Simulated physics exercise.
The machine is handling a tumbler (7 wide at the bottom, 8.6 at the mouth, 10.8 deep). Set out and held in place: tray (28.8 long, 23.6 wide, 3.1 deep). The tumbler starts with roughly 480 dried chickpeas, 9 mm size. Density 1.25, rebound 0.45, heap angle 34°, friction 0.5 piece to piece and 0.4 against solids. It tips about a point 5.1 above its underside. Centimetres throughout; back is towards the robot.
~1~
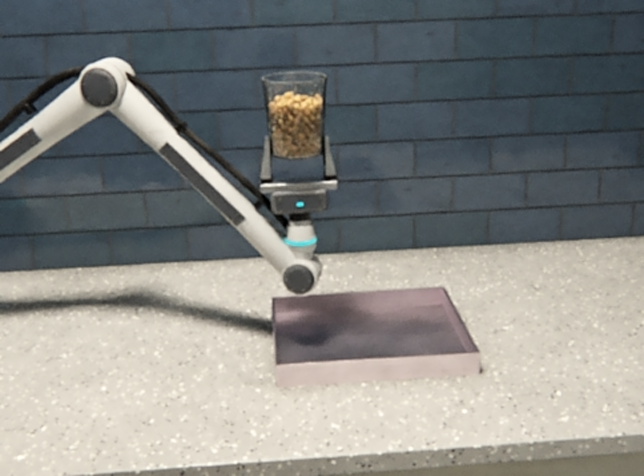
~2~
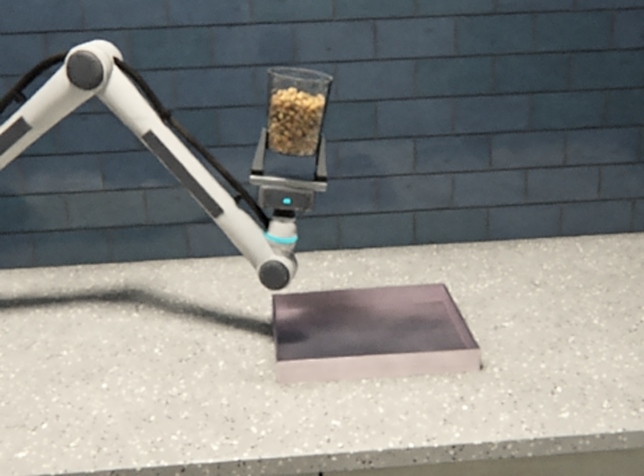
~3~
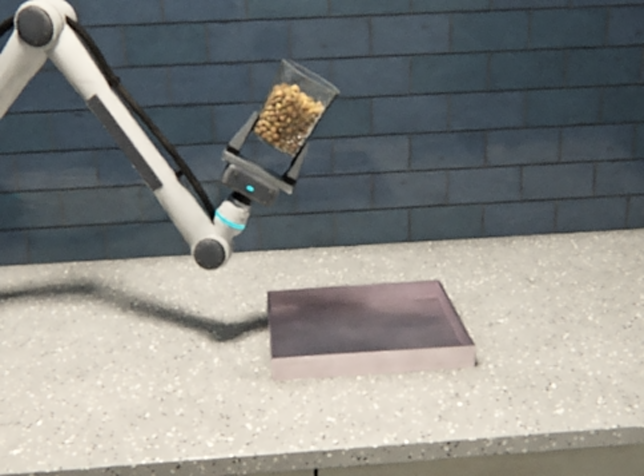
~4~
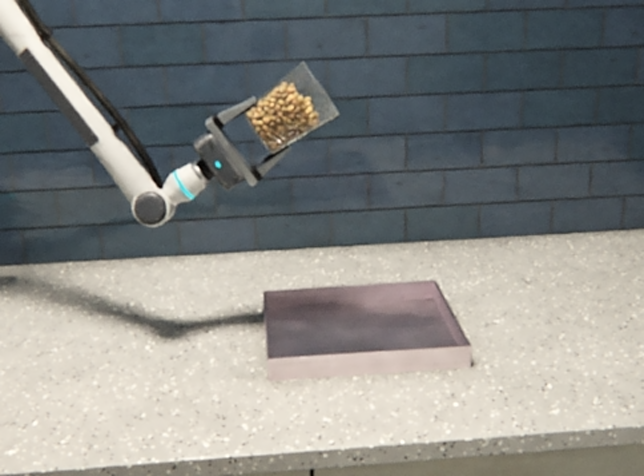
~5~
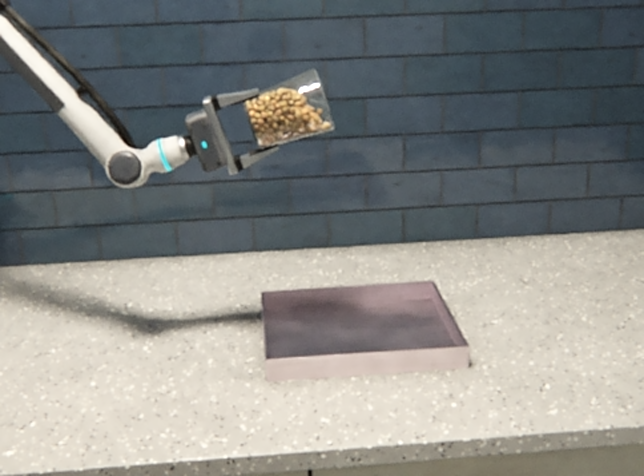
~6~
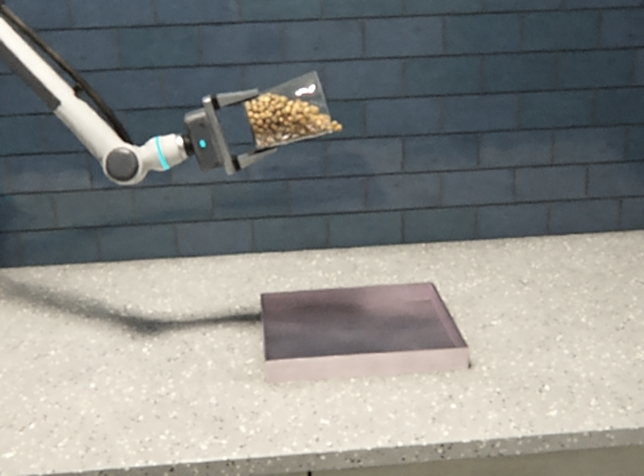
On a speckled counter before a blue brick wall, a robotic arm holds a clear tumbler of chickpeas upright, then draws back left while tilting it rightward until it lies nearly sideways, the chickpeas shifting toward the rim.
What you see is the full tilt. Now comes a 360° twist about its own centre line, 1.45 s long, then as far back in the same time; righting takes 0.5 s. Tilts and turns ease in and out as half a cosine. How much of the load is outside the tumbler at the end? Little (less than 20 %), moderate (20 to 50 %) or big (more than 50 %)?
Share outside the tumbler: Moderate (20 to 50 %).
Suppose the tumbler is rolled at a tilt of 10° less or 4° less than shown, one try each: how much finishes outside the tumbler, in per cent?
Some 10 and 20 per cent.
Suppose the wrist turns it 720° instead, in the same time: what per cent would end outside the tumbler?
Then about 45 per cent.
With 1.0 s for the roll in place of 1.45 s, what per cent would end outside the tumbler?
Then about 30 per cent.
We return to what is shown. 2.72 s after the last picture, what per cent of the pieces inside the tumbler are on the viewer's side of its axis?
Roughly 70 per cent.
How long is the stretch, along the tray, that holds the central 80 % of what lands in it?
Some 16 cm.
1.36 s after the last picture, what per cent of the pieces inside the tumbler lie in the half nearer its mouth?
About 35 per cent.
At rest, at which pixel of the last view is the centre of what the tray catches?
At about (391, 327).
Then, 1.36 s later, tipped 75°, highest piece 39 above the table; 381 in the tumbler, 78 in the tray, 1 on the table or floor, 15 in flight or on a rim.
Then, 2.72 s later, tipped 75°, highest piece 38 above the table; 313 in the tumbler, 146 in the tray, 2 on the table or floor, 14 in flight or on a rim.
Then, 3.60 s later, upright, highest piece 39 above the table; 304 in the tumbler, 169 in the tray, 2 on the table or floor.
Then, 4.30 s later, upright, highest piece 39 above the table; 304 in the tumbler, 169 in the tray, 2 on the table or floor.
At rest, 304 in the tumbler, 169 in the tray, 2 on the table or floor. That is 36 % outside the tumbler.
